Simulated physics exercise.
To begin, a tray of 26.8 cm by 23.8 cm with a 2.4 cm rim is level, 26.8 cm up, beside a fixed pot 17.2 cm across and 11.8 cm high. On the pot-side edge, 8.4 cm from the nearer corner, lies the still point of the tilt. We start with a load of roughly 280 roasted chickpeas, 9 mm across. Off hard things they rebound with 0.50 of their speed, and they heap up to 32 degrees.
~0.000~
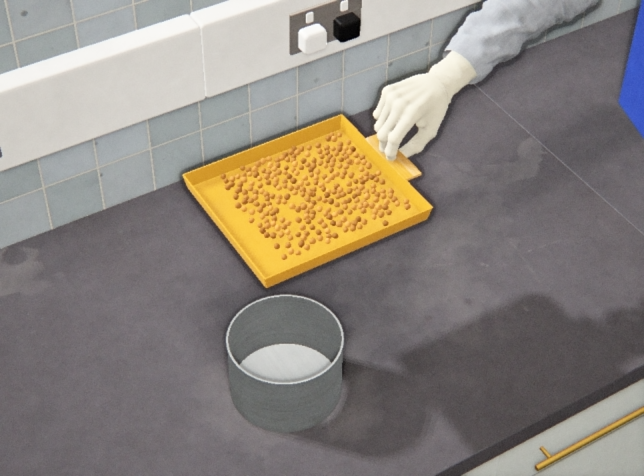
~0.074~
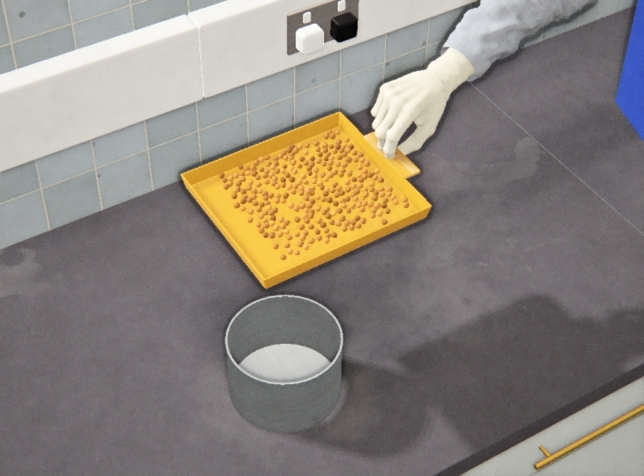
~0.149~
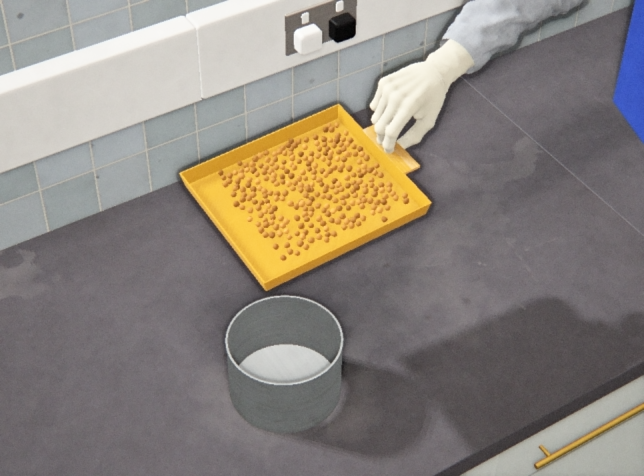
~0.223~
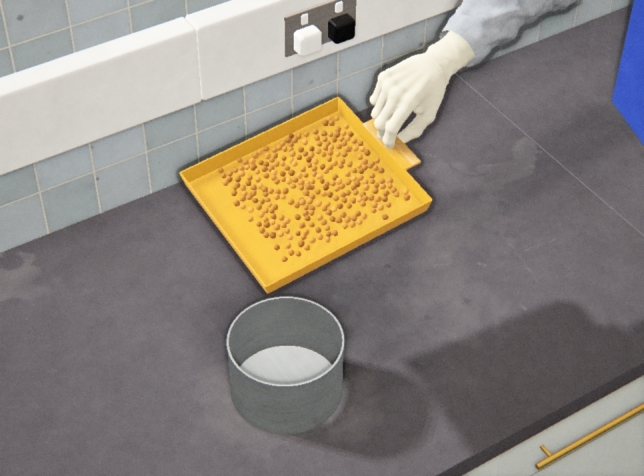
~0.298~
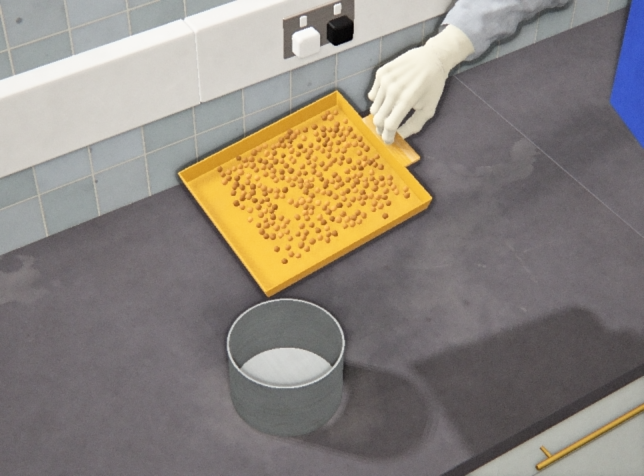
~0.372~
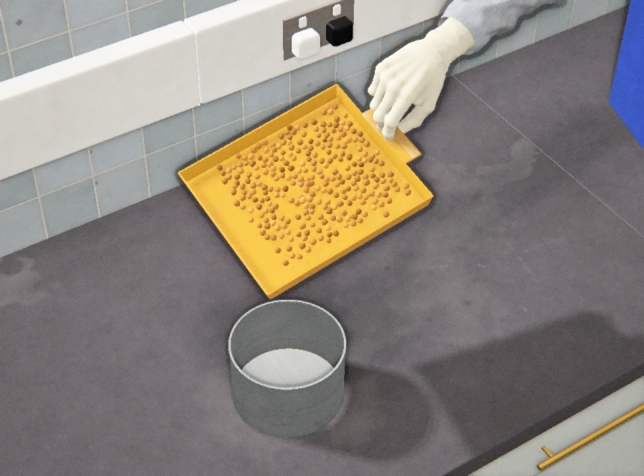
A yellow tray of small round brown pieces, gripped at its right end by a white-gloved hand in a pale grey sleeve, tilts gradually, its far edge rising and its near corner dipping slightly. The pieces barely shift on it, and a grey pot stands in front on the dark worktop. Seen from above at an angle, the tiled, socketed wall slides very slightly in an almost steady view.
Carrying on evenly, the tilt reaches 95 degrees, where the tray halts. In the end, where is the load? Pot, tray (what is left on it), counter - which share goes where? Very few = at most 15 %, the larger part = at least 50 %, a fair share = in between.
Pot - the larger part, tray - very few, counter - very few.
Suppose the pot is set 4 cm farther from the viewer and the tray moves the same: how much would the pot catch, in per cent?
My estimate: Some 55 per cent.
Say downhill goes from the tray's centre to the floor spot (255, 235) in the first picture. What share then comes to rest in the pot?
Roughly 20 % of the pieces.
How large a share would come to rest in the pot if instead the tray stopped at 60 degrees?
I'd put it at close to 5 per cent.
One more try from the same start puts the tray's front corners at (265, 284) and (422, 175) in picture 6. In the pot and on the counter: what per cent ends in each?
Split: Pot = 5, counter = 95.
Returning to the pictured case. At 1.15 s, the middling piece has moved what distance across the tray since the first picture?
By then it sits near 10 cm from where it began.
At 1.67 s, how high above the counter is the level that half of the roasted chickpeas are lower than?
Some 30 cm.
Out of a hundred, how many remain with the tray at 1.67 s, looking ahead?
Estimate: About 95 percent.
Then, at 1.15 s, tilt 52 degrees; the tray holds 100 %, the pot 0 %.
After 1.67 s, tilt 77 degrees; the tray holds 95 %, the pot 0 %.
After 2.25 s, tilt 95 degrees; the tray holds 10 %, the pot 80 %.
At rest (3.4 s), pot 95 %, tray 0 %, counter 5 %.
